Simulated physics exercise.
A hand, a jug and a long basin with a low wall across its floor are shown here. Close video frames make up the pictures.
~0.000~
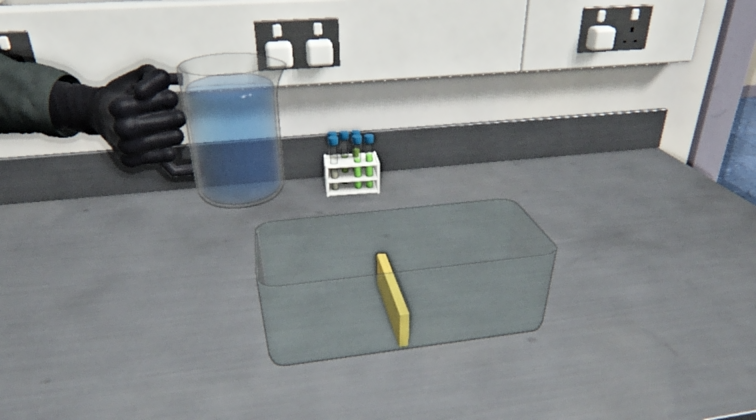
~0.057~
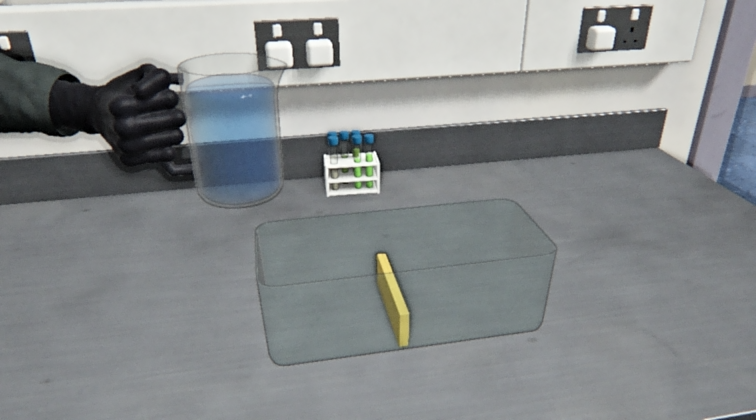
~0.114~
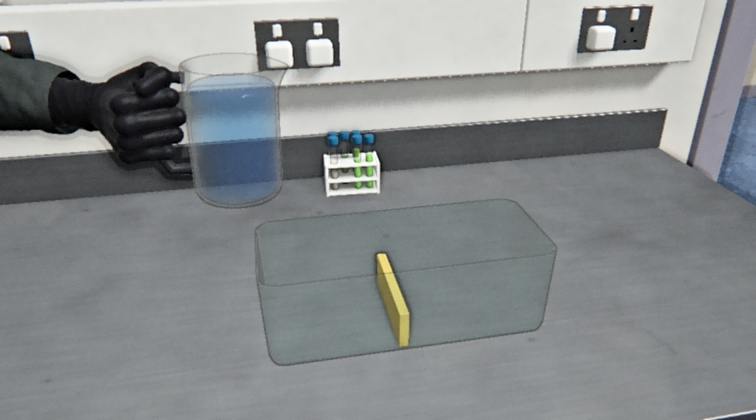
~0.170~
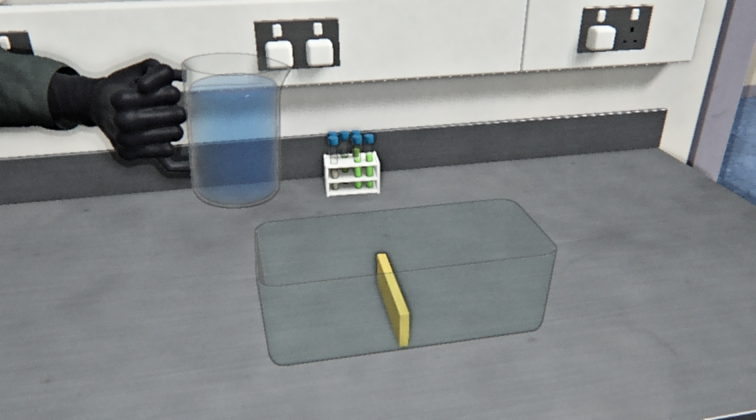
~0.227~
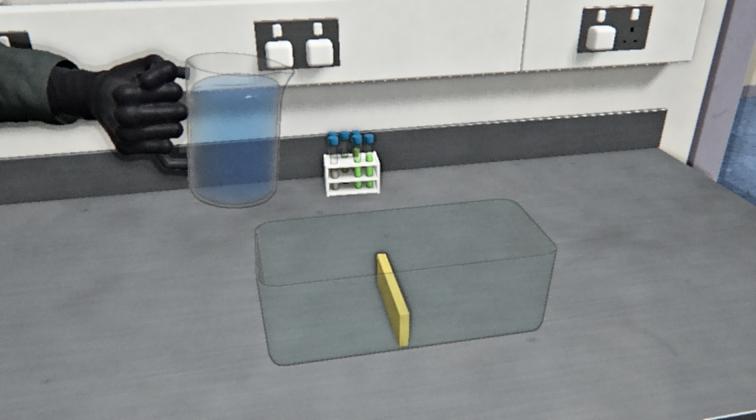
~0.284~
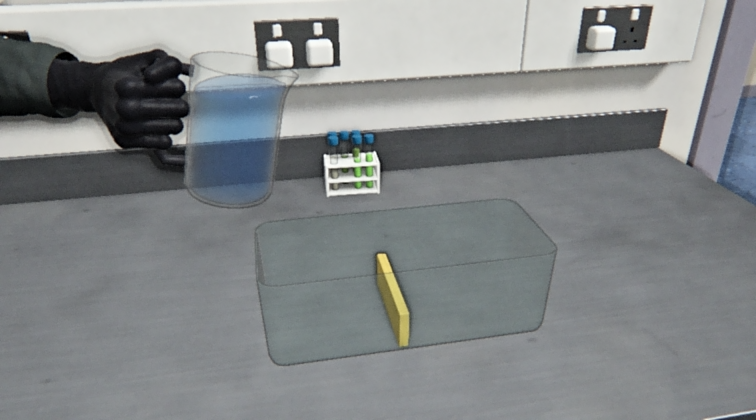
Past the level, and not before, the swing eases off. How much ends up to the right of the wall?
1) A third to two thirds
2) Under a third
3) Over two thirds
2.
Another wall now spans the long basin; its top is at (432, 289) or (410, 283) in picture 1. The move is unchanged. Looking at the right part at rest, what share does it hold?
In order, 10 and 5 in a hundred.
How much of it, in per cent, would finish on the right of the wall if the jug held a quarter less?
5 per cent or so.
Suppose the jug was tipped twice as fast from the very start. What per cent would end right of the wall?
Around 5 percent ends up there.
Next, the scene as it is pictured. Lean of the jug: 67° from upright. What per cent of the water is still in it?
85 %.
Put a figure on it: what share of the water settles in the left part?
Share: Roughly 80 %.
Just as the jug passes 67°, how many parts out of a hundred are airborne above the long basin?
Share in flight: Approx. 10 %.
A moment on, the jug is tipped part way and 86 per cent is still to pour, 3 is left of the wall and 0 right of it.
Next, the jug is tipped right over and 29 per cent is still to pour, 34 is left of the wall and 15 right of it.
Then the jug is tipped right over and 0 per cent is still to pour, 77 is left of the wall and 17 right of it.
Later the jug is tipped right over and 0 per cent is still to pour, 78 is left of the wall and 18 right of it.
Finally, 78 per cent lies left of the wall, 18 right of it and 4 outside.
